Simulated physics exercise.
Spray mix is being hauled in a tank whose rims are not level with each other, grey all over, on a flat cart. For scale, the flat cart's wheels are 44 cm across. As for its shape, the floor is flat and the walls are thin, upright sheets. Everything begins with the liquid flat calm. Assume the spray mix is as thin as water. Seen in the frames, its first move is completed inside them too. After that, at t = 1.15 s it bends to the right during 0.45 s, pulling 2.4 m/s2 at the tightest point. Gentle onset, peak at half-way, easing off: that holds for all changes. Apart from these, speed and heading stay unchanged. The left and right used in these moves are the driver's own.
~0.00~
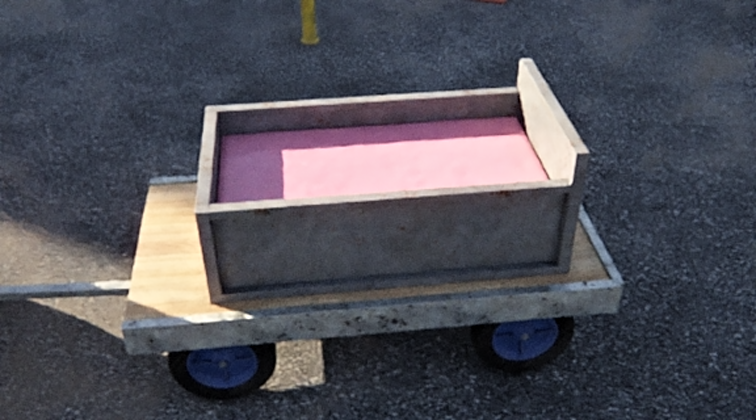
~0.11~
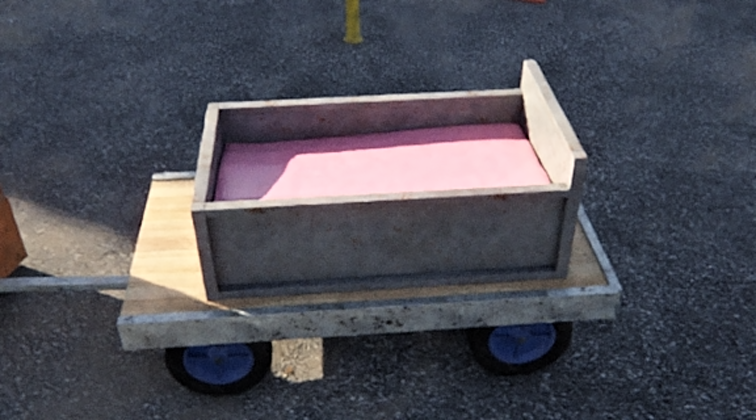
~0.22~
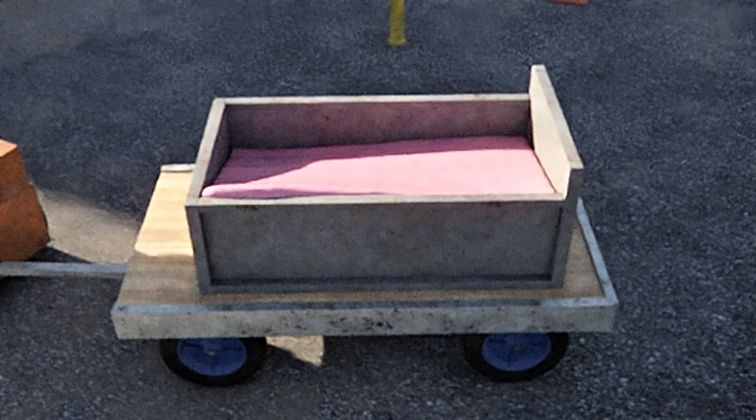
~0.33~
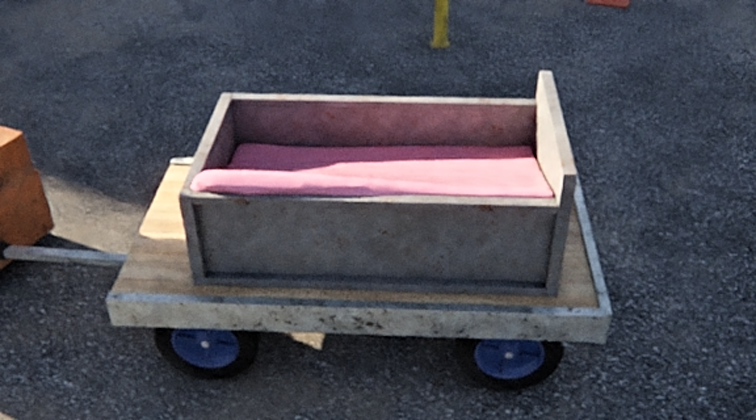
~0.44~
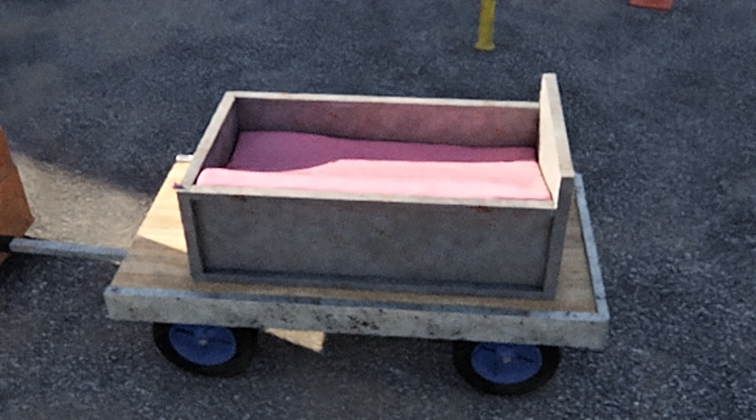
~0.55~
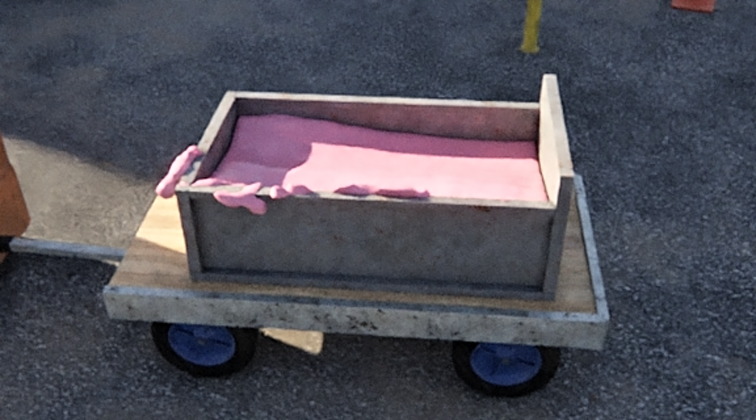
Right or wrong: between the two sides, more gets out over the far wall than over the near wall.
Wrong.
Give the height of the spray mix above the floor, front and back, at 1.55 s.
Close to 28 cm in front, close to 32 cm behind.
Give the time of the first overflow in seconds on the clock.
I'd put it close to 1.6 seconds.
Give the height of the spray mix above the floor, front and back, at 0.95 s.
At the front 30 cm, at the back 30 cm.
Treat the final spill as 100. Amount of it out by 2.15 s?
I'd say some 70 percent by then.
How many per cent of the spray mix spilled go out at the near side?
Roughly 90 in a hundred.
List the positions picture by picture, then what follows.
In the first picture, the spray mix reaches (237, 141) at the front end; it reaches (506, 123) at the back end; no slope yet; the front is on the left, levels are read along the far wall; built up higher, the right end; a wheel hub at (527, 342).
In the second picture, the spray mix reaches (239, 148) at the front end; it reaches (508, 128) at the back end; it is heaped 8° towards the near side.
In the third picture, the spray mix reaches (245, 155) at the front end; it reaches (513, 141) at the back end; it is heaped 17° towards the near side.
In the fourth picture, the spray mix reaches (250, 150) at the front end; it reaches (517, 151) at the back end; it is heaped 22° towards the near side.
In the fifth picture, the spray mix reaches (252, 139) at the front end; it reaches (520, 154) at the back end; it is heaped 17° towards the near side.
In the sixth picture, the spray mix reaches (250, 122) at the front end; it reaches (521, 148) at the back end; it is heaped 4° towards the near side; a wheel hub at (506, 366).
After 0.95 s it stands 29 cm high behind and 29 cm in front; all of it is still inside.
After 1.55 s it stands 32 cm high behind and 27 cm in front; all of it is still inside.
After 2.15 s it stands 27 cm high behind and 28 cm in front; 8 per cent has gone over the near side.
After 4.59 s 12 per cent has gone over the near side, a little elsewhere; the near side has passed 10 per cent and the far side 1.
